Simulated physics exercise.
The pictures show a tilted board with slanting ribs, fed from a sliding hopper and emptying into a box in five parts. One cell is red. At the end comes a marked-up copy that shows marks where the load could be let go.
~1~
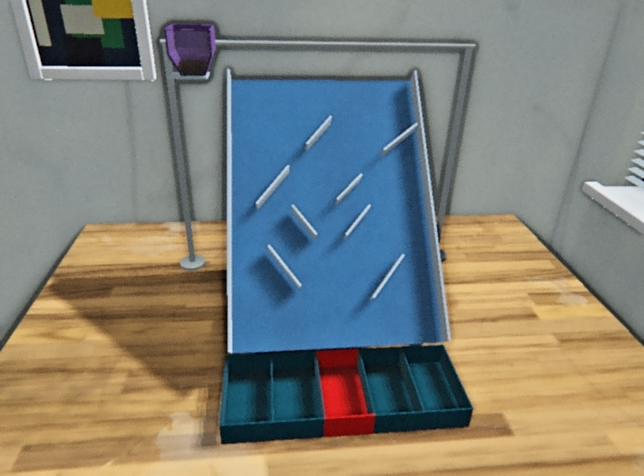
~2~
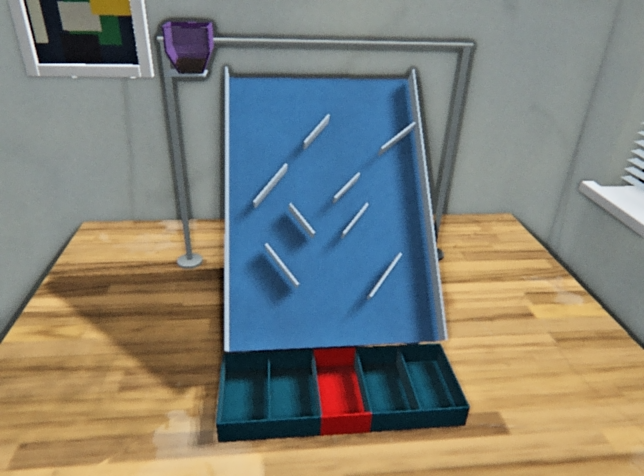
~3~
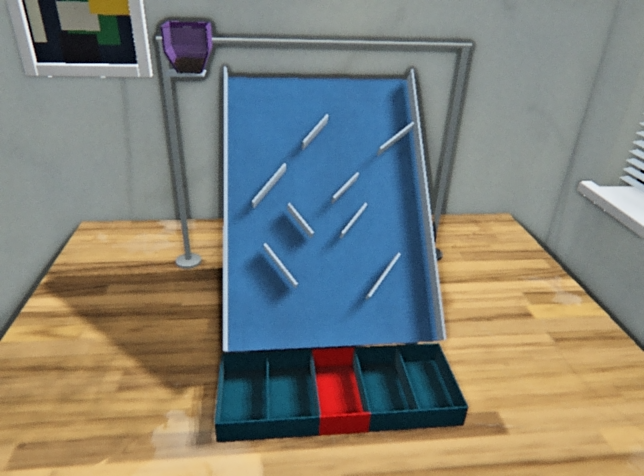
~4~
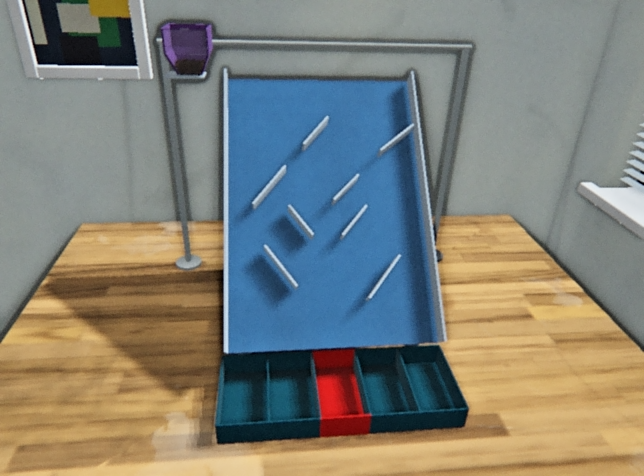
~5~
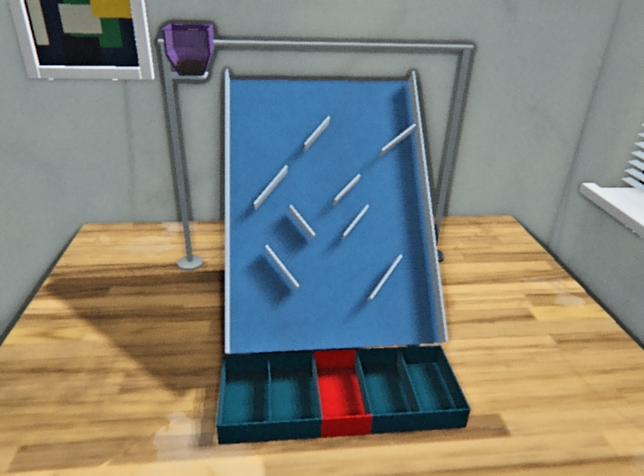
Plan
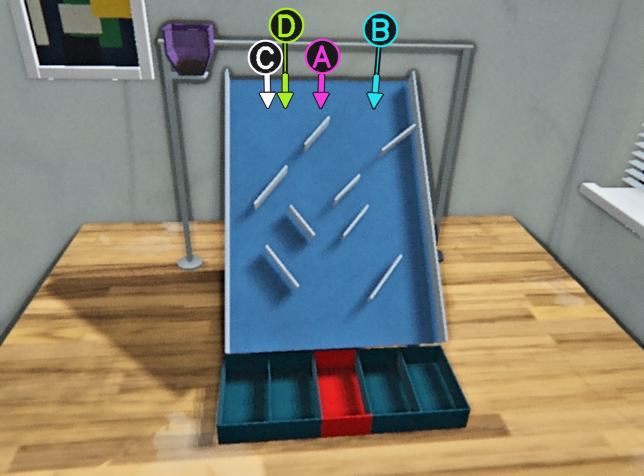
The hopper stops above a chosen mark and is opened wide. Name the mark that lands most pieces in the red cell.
Go for B.
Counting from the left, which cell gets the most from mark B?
The third from the left.
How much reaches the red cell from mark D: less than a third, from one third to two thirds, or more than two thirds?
Mark D gives less than a third.
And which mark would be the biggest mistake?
C.
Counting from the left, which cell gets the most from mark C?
The first.
On the marked copy, mark A meets the board at (320, 102); mark B meets the board at (374, 102); mark C meets the board at (267, 102); mark D meets the board at (285, 102).
With A, about a quarter in the red cell, about half in other cells, about a quarter outside the box.
With B, about half in the red cell, about a third in other cells, a small part outside the box.
With C, a small part in the red cell, most in other cells, a small part outside the box.
With D, about a quarter in the red cell, about half in other cells, about a quarter outside the box.
